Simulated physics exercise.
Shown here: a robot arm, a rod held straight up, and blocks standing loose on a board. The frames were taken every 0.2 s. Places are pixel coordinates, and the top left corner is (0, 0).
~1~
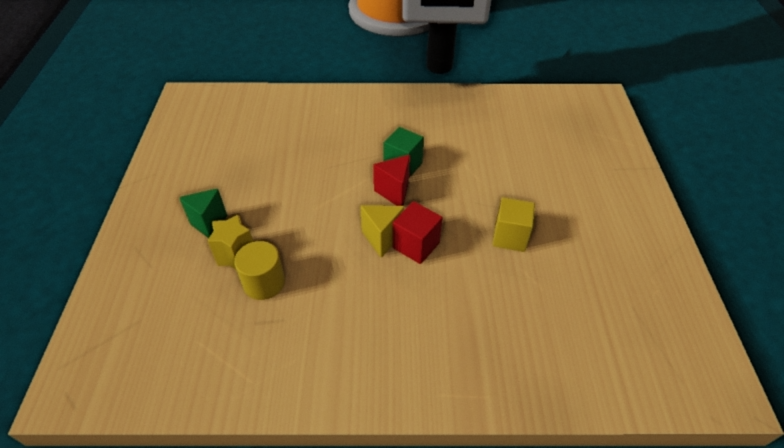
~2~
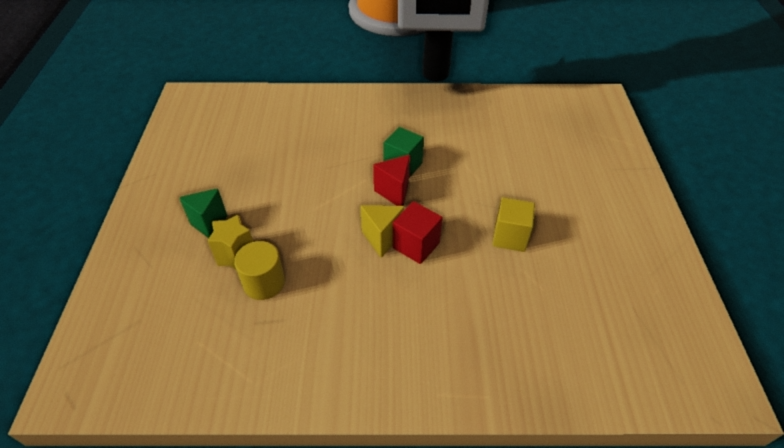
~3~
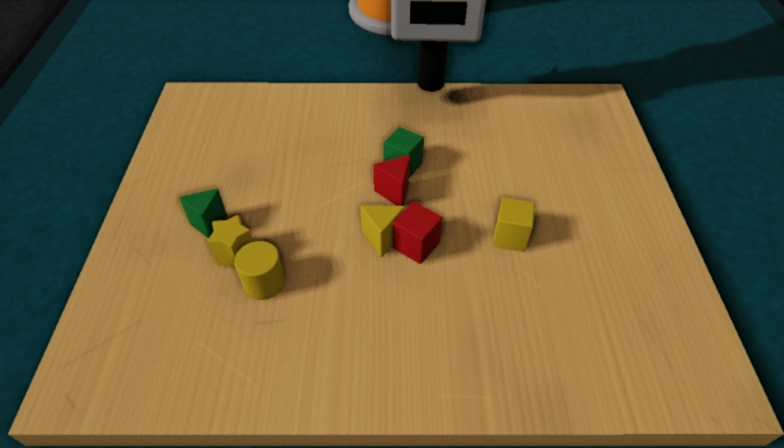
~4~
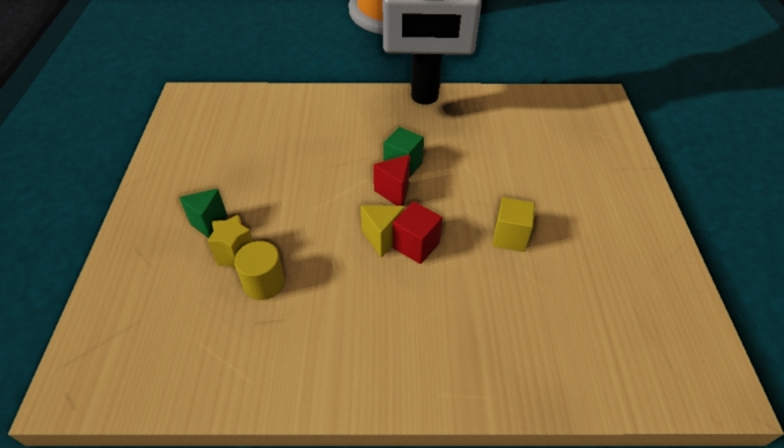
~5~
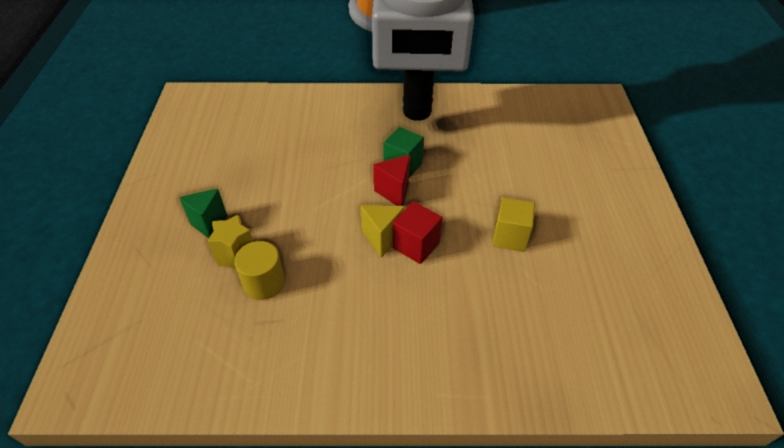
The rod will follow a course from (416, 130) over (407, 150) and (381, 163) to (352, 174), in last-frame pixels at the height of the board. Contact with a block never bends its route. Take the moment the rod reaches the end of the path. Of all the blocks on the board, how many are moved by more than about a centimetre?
It shifts two blocks.
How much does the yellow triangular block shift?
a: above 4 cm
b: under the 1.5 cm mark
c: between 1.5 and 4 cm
Correct choice: B.
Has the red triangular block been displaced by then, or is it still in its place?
Moved away.
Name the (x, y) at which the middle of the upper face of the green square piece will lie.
Expect it around (388, 158).
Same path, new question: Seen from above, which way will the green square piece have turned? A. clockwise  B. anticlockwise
I choose B.
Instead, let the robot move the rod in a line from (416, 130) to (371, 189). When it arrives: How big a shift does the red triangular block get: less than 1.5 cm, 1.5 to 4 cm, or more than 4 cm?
Offset: Above 4 cm.
The first path, step by step. One third of the way, rod at (407, 133); green square piece at (403, 144), turned 15° anticlockwise.
Two thirds of the way, rod at (381, 146); red triangular block at (396, 177); green square piece at (389, 157), turned 55° anticlockwise.
At the end, rod at (350, 157); yellow triangular block unmoved; red triangular block at (396, 178); green square piece at (388, 158), turned 60° anticlockwise.
